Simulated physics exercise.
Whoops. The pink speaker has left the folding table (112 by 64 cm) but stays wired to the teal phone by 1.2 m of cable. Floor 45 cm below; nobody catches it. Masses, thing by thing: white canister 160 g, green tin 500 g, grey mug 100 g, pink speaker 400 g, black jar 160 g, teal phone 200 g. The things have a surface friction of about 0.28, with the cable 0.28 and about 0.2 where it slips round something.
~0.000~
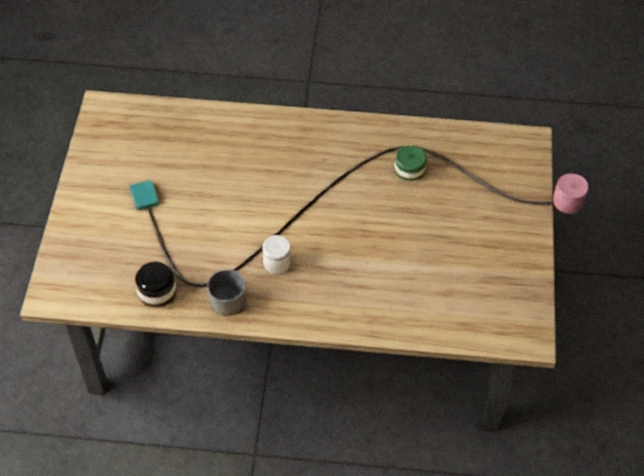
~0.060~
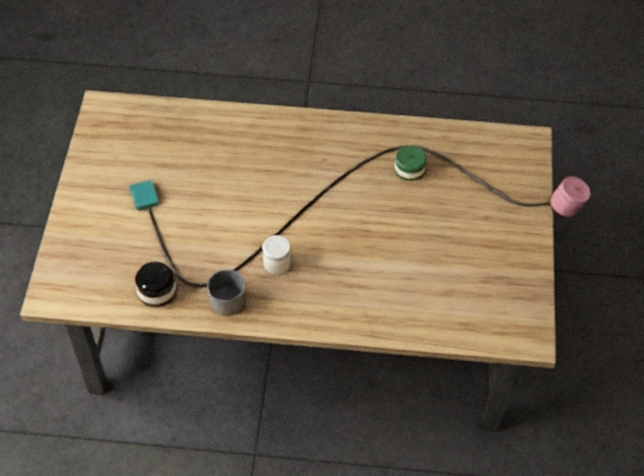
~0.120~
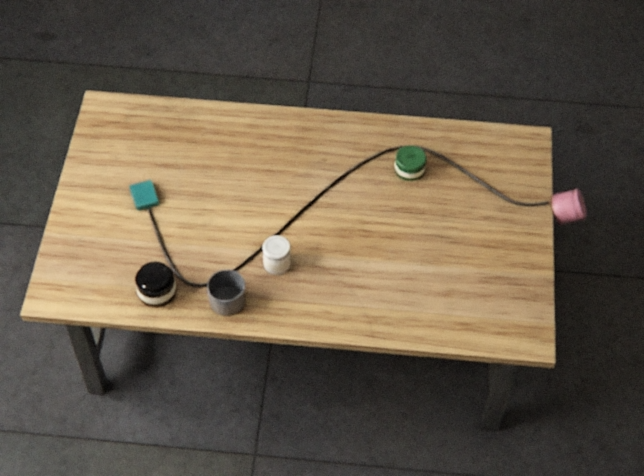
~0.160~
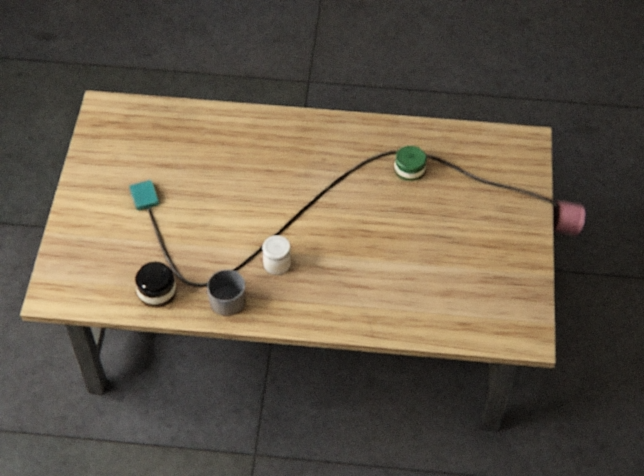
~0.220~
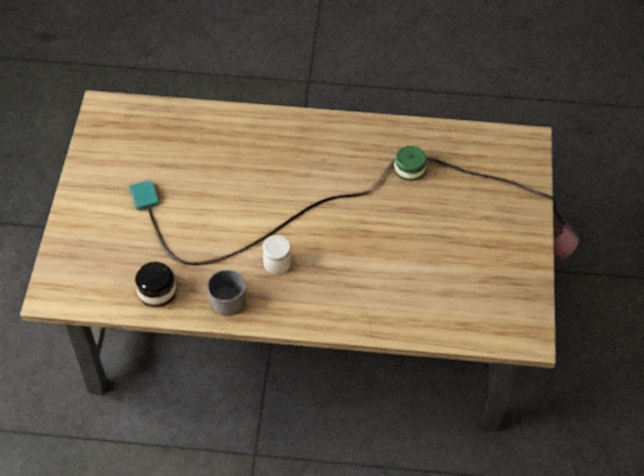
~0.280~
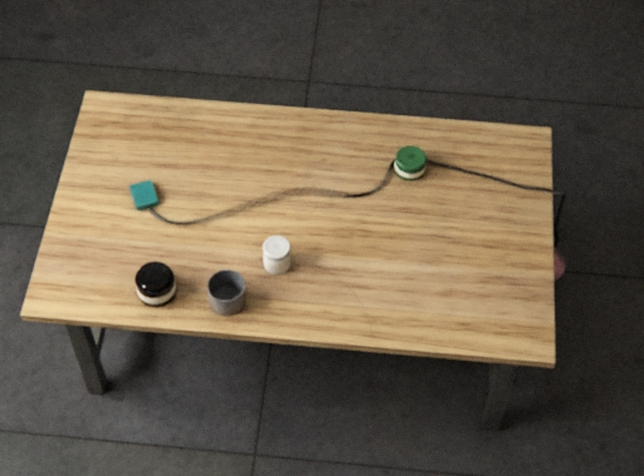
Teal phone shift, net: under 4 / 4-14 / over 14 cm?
I reckon the shift is substantial.
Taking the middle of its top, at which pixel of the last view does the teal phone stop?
Top at rest: About (296, 157).
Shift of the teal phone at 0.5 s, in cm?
20 cm.
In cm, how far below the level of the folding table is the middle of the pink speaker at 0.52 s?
40 cm or so.
After 0.5 s, the cable's tail end at (214, 184); teal phone 19 cm off its start, pink speaker over the edge.
After 0.7 s, the cable's tail end at (301, 167); teal phone 33 cm off its start, pink speaker over the edge.
After 1.0 s, the cable's tail end at (311, 161); teal phone 36 cm off its start at (296, 157), pink speaker over the edge.
After 1.2 s, the cable's tail end at (311, 161); teal phone 36 cm off its start, pink speaker over the edge.
After 2.4 s, the cable's tail end at (311, 161); teal phone 36 cm off its start at (296, 157), pink speaker over the edge.
